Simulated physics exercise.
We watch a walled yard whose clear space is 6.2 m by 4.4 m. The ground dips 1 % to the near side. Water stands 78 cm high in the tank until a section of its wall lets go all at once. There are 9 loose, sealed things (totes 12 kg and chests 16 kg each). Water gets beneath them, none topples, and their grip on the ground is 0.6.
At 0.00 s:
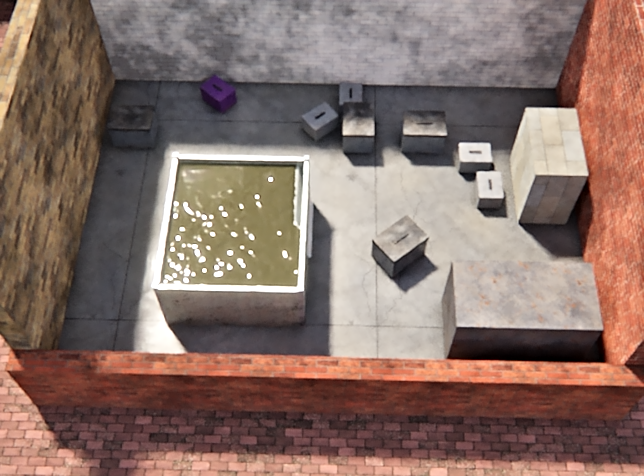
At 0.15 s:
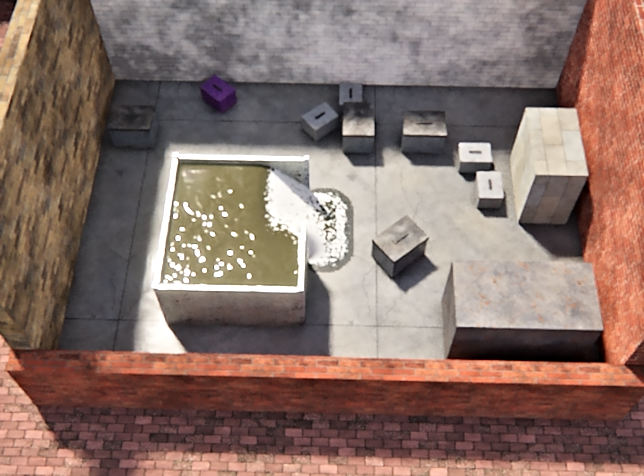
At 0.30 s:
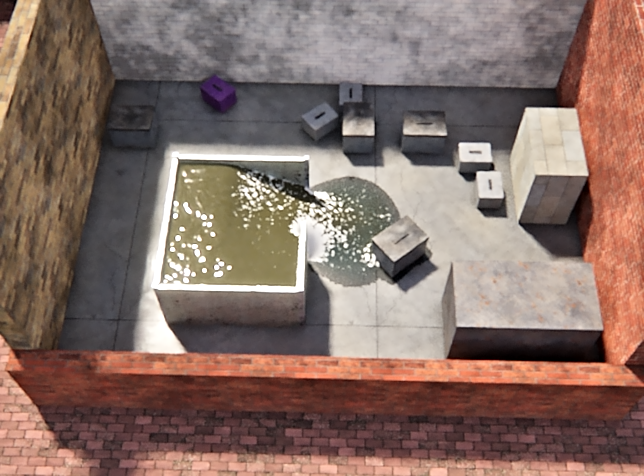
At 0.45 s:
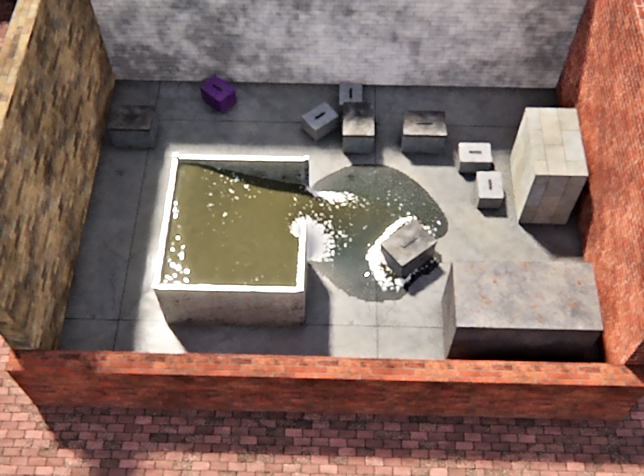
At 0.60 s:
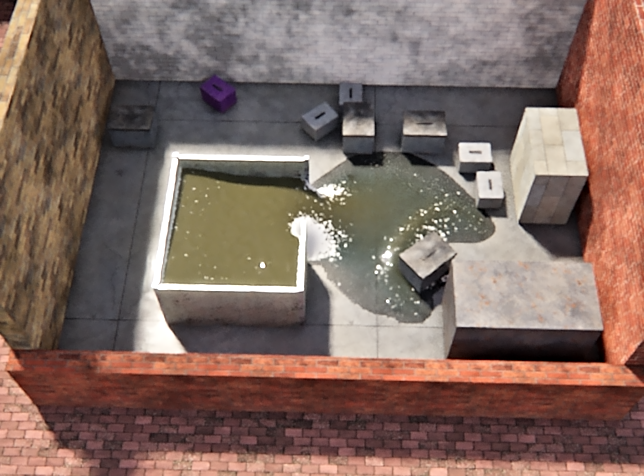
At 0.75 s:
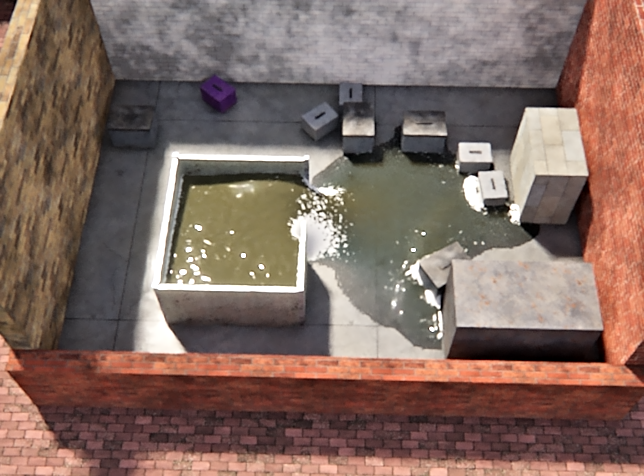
Murky water pouring from the right side of a square tank, spreading across a walled yard and pushing one grey box rightward.
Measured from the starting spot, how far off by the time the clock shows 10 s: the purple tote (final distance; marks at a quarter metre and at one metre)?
Purple tote moves a short way.
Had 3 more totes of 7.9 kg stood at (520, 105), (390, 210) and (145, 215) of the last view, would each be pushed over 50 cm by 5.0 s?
In turn: More, over, short of it.
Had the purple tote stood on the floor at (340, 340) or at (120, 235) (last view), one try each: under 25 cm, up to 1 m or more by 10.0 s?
In turn: It gets carried off; it moves a short way.
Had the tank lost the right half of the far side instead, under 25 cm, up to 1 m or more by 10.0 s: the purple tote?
In that case the purple tote gets carried off.
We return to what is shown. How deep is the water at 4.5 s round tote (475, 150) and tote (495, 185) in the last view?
Roughly 14 and 15 cm.
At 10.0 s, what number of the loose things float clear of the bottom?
I count 5.
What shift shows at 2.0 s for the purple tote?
About 0 cm.
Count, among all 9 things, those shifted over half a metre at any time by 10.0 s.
8 of them.
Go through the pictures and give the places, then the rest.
The first picture shows the purple tote at (218, 88) rests on the ground; 2.5 m2 under water; 0 of 9 have shifted.
The second picture shows the purple tote at (218, 88) rests on the ground; 3.1 m2 under water; 0 of 9 have shifted.
The third picture shows the purple tote at (218, 88), on the bottom; 3.9 m2 under water; 0 of 9 have shifted.
The fourth picture shows the purple tote at (218, 88), on the bottom; water covers 4.9 m2; 1 of 9 have shifted.
The fifth picture shows the purple tote at (218, 88) rests on the ground; 6.1 m2 under water; 1 of 9 have shifted.
The sixth picture shows the purple tote at (218, 88) rests on the ground; water covers 7.1 m2; 1 of 9 have shifted.
After 2.0 s the purple tote is near (218, 88), 0.0 m from its start, aground; 4 afloat.
After 4.5 s the purple tote is near (218, 88), 0.0 m from its start, aground; 4 afloat.
After 7.0 s the purple tote is near (191, 107), 0.5 m from its start, aground; 2 afloat.
After 10.0 s the purple tote is near (180, 114), 0.7 m from its start, aground; 5 afloat.
